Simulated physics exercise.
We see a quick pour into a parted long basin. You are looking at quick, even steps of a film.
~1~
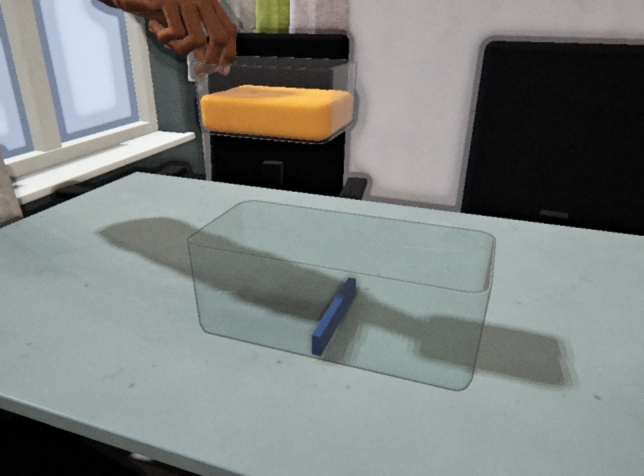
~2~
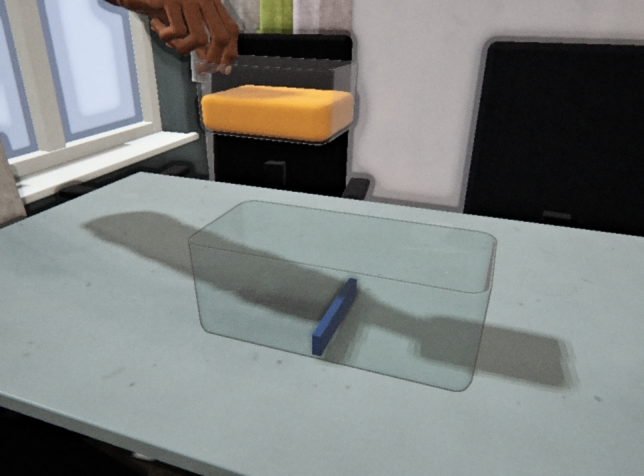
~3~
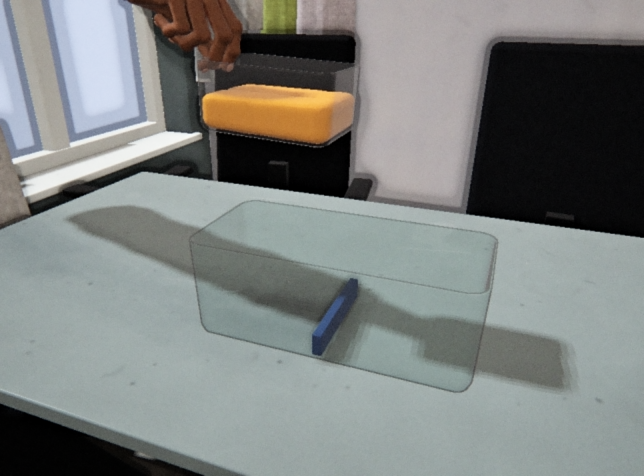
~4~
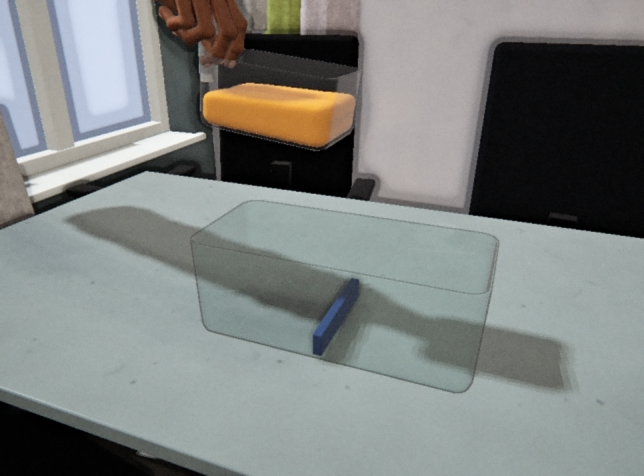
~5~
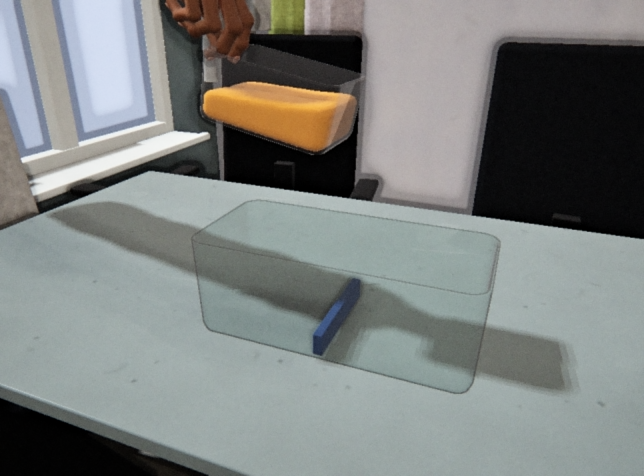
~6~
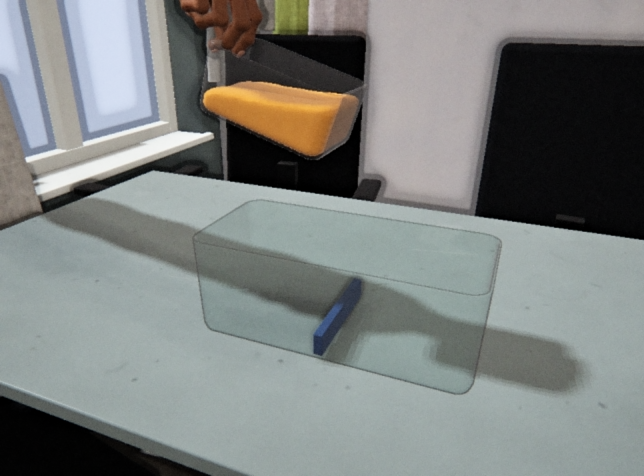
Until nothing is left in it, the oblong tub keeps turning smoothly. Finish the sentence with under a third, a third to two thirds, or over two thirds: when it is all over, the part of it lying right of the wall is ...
... over two thirds.
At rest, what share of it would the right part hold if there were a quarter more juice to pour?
That works out to some 85 %.
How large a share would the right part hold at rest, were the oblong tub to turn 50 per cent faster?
I'd say roughly 80 in every hundred ends up there.
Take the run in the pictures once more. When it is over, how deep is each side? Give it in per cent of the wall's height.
Left side: Approx. 10 %; right side: Approx. 70 %.
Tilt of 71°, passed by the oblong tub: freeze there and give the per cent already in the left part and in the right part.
Left side 0 in a hundred, right side 10 in a hundred.
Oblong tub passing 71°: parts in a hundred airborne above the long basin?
That comes to near 40 percent.
A moment on, the tilt is 71° and 50 per cent is still to pour, 0 is left of the wall and 11 right of it.
Next, the tilt is 97° and 15 per cent is still to pour, 4 is left of the wall and 67 right of it.
Then the tilt is 99° and 2 per cent is still to pour, 8 is left of the wall and 85 right of it.
Later the tilt is 99° and 0 per cent is still to pour, 11 is left of the wall and 88 right of it.
At rest 11 per cent lies left of the wall, 88 right of it and 1 outside.
